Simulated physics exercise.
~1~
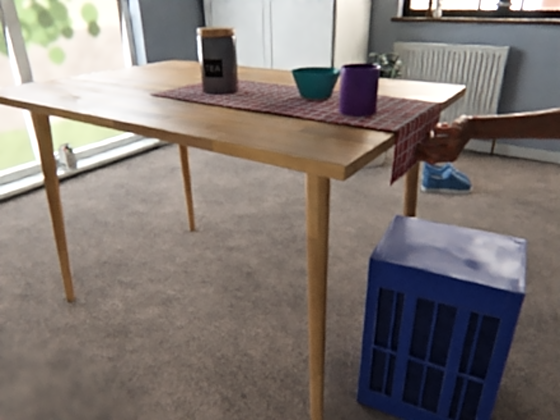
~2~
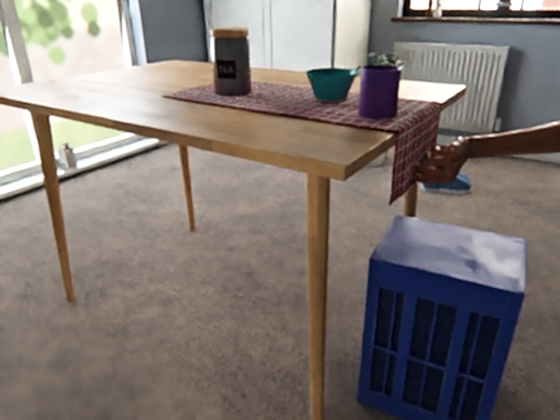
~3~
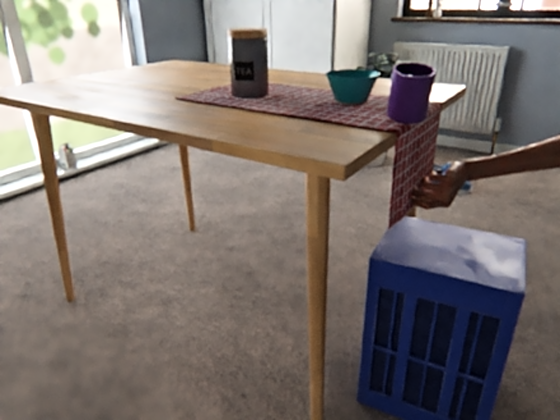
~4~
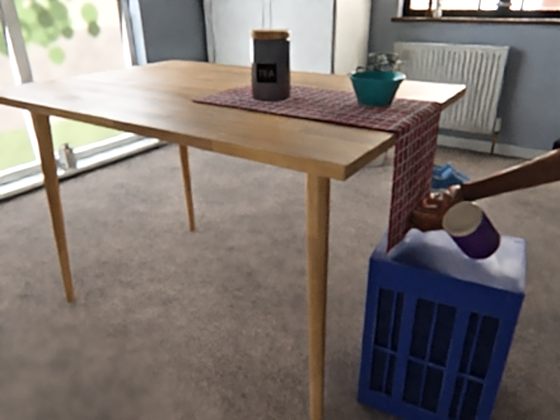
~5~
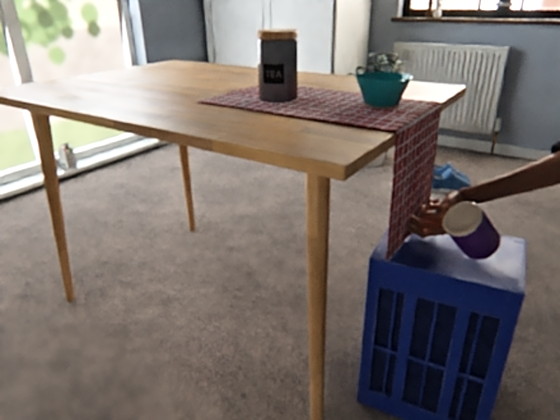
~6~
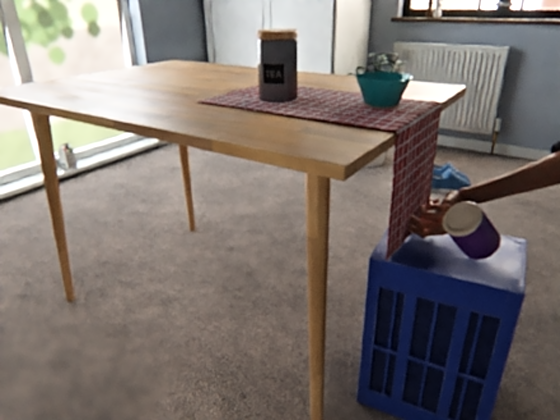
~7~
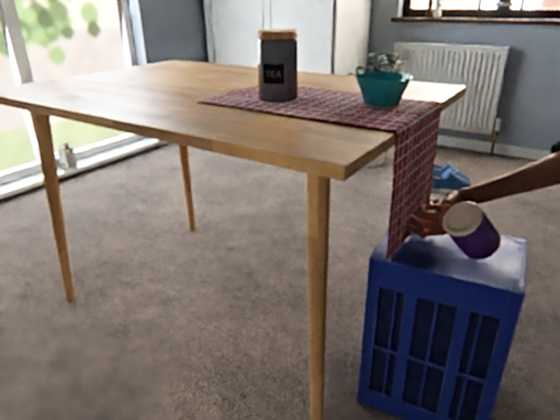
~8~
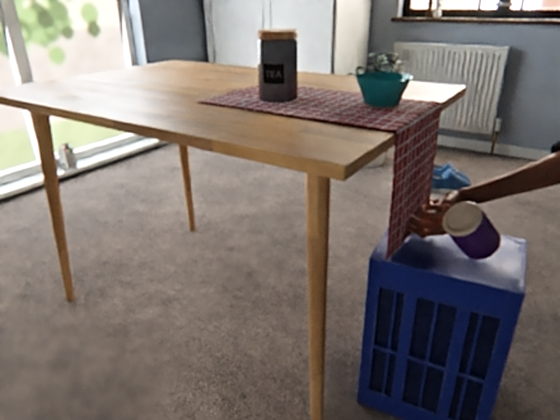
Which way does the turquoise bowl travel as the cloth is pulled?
The turquoise bowl moves to the right, carried along on the cloth.
